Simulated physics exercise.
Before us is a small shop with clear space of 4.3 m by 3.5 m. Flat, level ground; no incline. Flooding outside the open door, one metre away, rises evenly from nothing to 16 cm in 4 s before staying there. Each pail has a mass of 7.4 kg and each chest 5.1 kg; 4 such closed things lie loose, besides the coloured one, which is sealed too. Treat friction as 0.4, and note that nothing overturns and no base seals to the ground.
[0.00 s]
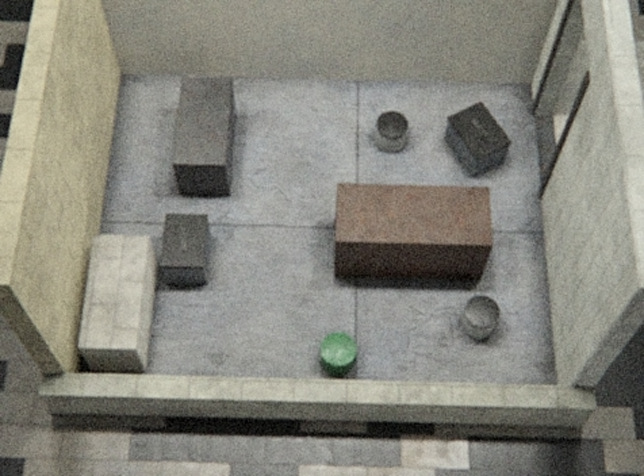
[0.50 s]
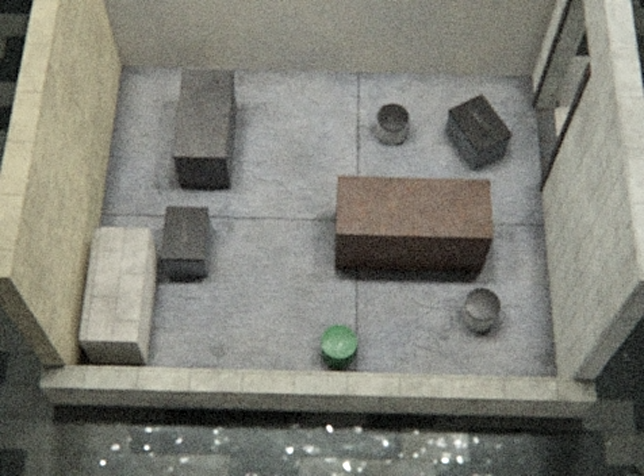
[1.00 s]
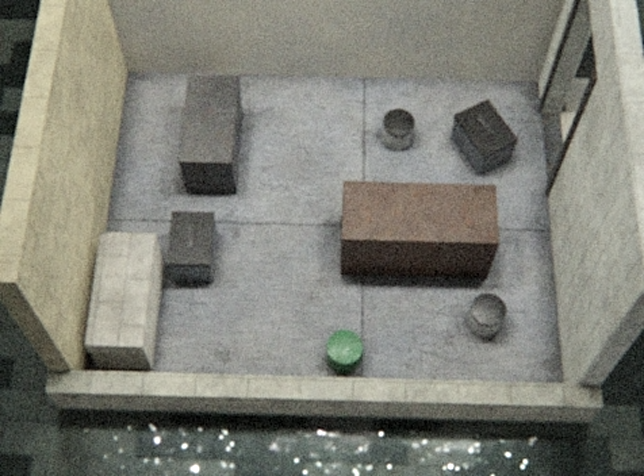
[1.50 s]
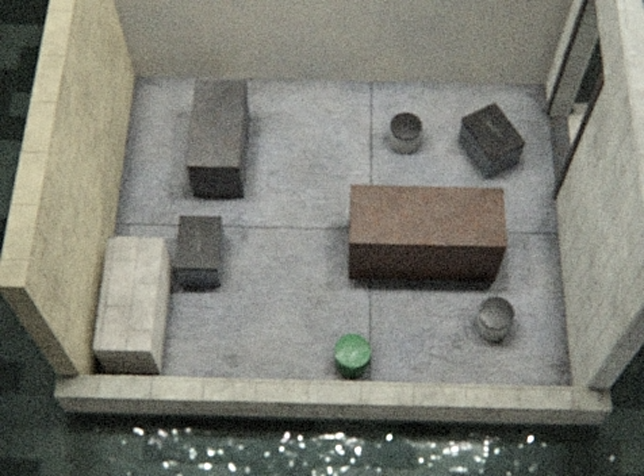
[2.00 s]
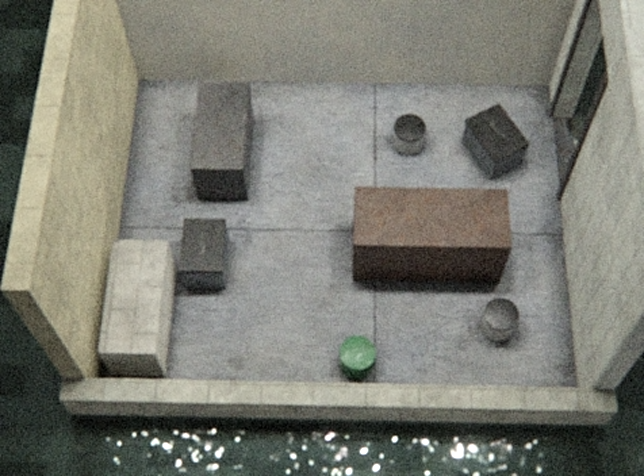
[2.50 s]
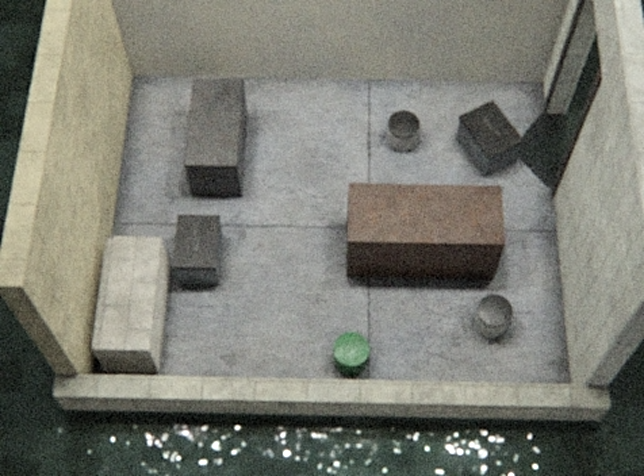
Dark, glinting water spreads over the tiled ground outside a small open-topped room with pale walls, seen from high above its low front wall. Inside, a reddish-brown block sits right of centre, with grey boxes, round grey containers, a whitish block at left and a green pail near the front. The view sways slightly, and a dark patch appears inside the right-hand doorway while the objects stay put.
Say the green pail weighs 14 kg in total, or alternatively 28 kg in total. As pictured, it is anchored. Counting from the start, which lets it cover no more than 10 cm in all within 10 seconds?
The one that works is the first, 14 kg.
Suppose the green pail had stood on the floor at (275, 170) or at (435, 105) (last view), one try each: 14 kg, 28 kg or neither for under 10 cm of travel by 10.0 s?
Respectively, the light option succeeds and the light option succeeds.
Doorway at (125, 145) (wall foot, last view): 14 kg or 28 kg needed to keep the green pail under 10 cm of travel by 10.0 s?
In that case the smaller load will do.
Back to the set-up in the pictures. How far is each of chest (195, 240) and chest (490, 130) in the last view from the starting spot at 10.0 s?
They've ended up 40 cm and 300 cm away, in that order.
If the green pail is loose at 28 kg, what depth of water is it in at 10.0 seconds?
Depth: Approx. 2 cm.
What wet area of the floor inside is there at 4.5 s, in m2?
Wet area: Approx. 3.5 m2.
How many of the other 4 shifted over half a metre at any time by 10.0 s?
I count 1 of them.
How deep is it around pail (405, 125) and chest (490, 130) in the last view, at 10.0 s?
First roughly 8 cm, second roughly 3 cm.
After 3.5 s the green pail would be 0 cm from its start with 14 kg and 0 cm from its start with 28 kg; 0 cm of water round it then.
After 4.5 s the green pail would be 0 cm from its start with 14 kg and 0 cm from its start with 28 kg; 0 cm of water round it then.
After 7.0 s the green pail would be 0 cm from its start with 14 kg and 0 cm from its start with 28 kg; 0 cm of water round it then.
After 10.0 s the green pail would be 0 cm from its start with 14 kg and 0 cm from its start with 28 kg; 2 cm of water round it then.
